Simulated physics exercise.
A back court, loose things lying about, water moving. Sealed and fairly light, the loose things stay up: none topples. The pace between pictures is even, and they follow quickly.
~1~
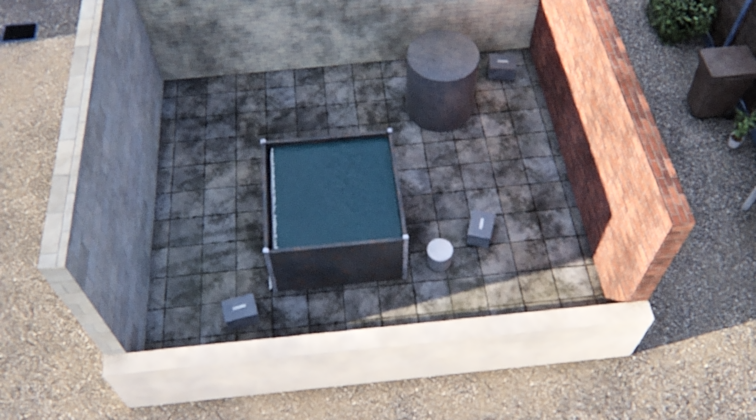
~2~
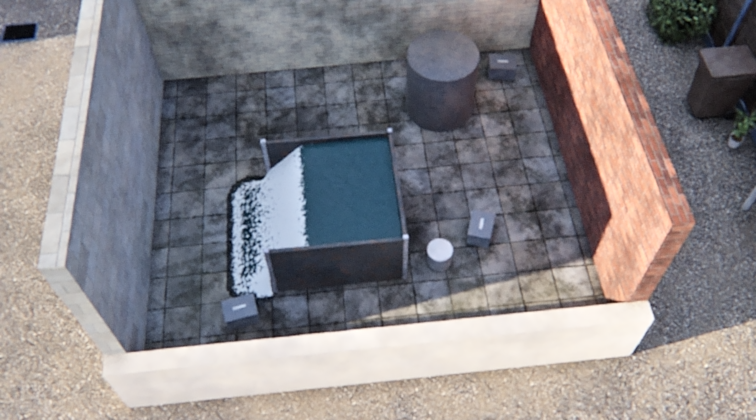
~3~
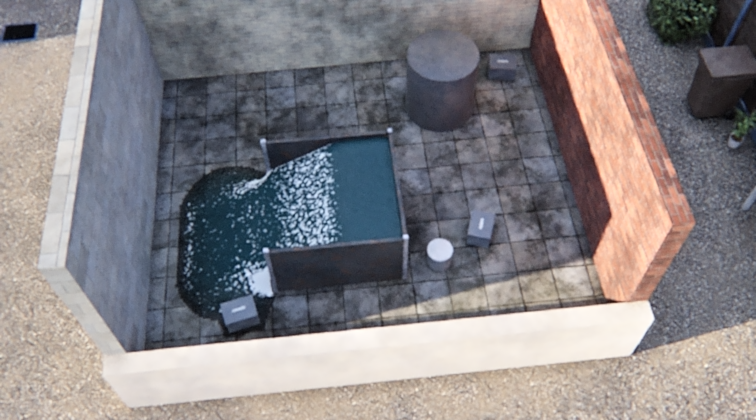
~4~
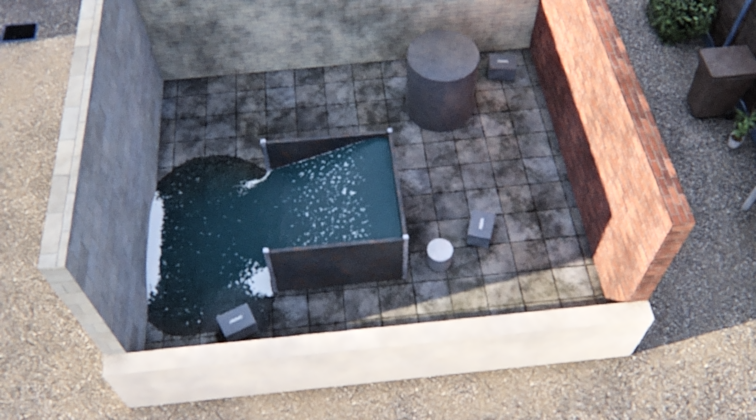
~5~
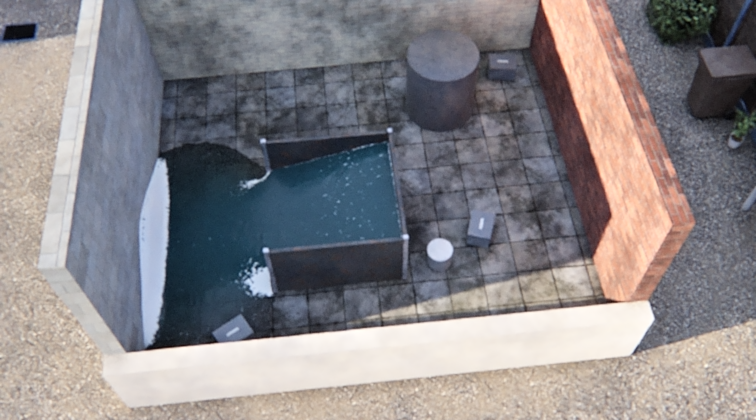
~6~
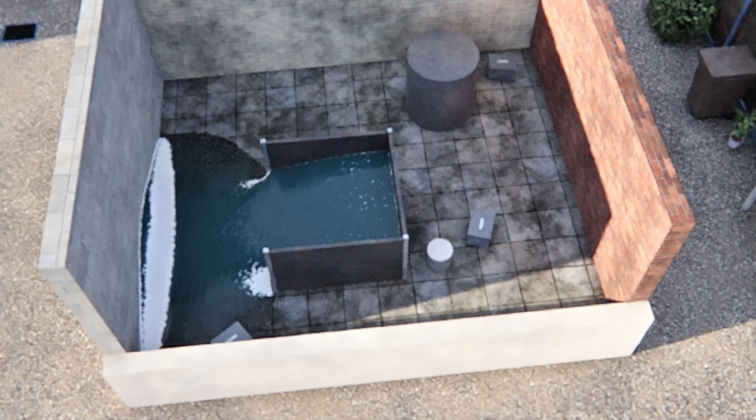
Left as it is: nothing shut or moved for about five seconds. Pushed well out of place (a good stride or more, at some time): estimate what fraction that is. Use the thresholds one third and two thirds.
I'd put it between one third and two thirds.
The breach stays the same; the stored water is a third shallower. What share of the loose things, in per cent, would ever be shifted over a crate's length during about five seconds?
Near 40 per cent of the loose things.
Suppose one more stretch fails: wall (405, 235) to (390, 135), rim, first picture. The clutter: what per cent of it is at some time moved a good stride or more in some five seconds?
I make it 100 per cent.
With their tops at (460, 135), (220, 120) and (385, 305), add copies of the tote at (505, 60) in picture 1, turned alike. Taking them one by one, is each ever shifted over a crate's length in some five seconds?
Copy by copy, in order: Largely stays, relocated, relocated.
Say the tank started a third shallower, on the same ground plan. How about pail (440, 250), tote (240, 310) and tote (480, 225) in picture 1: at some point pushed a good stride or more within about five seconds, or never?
Well, in sequence: Not carried that far, carried that far, not carried that far.
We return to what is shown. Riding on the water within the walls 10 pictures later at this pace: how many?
I make it 1 of them.
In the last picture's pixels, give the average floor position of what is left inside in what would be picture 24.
It comes out somewhere near (472, 194).
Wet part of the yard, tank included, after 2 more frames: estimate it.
By my count it's near 30 in a hundred.
A moment on, 0 of 5 are well off their spots; 0 afloat.
Next, 1 of 5 are well off their spots; 1 afloat.
Later, 1 of 5 are well off their spots; 1 afloat.
In the end, 2 of 5 are well off their spots, and 2 have been at some point; 5 afloat.
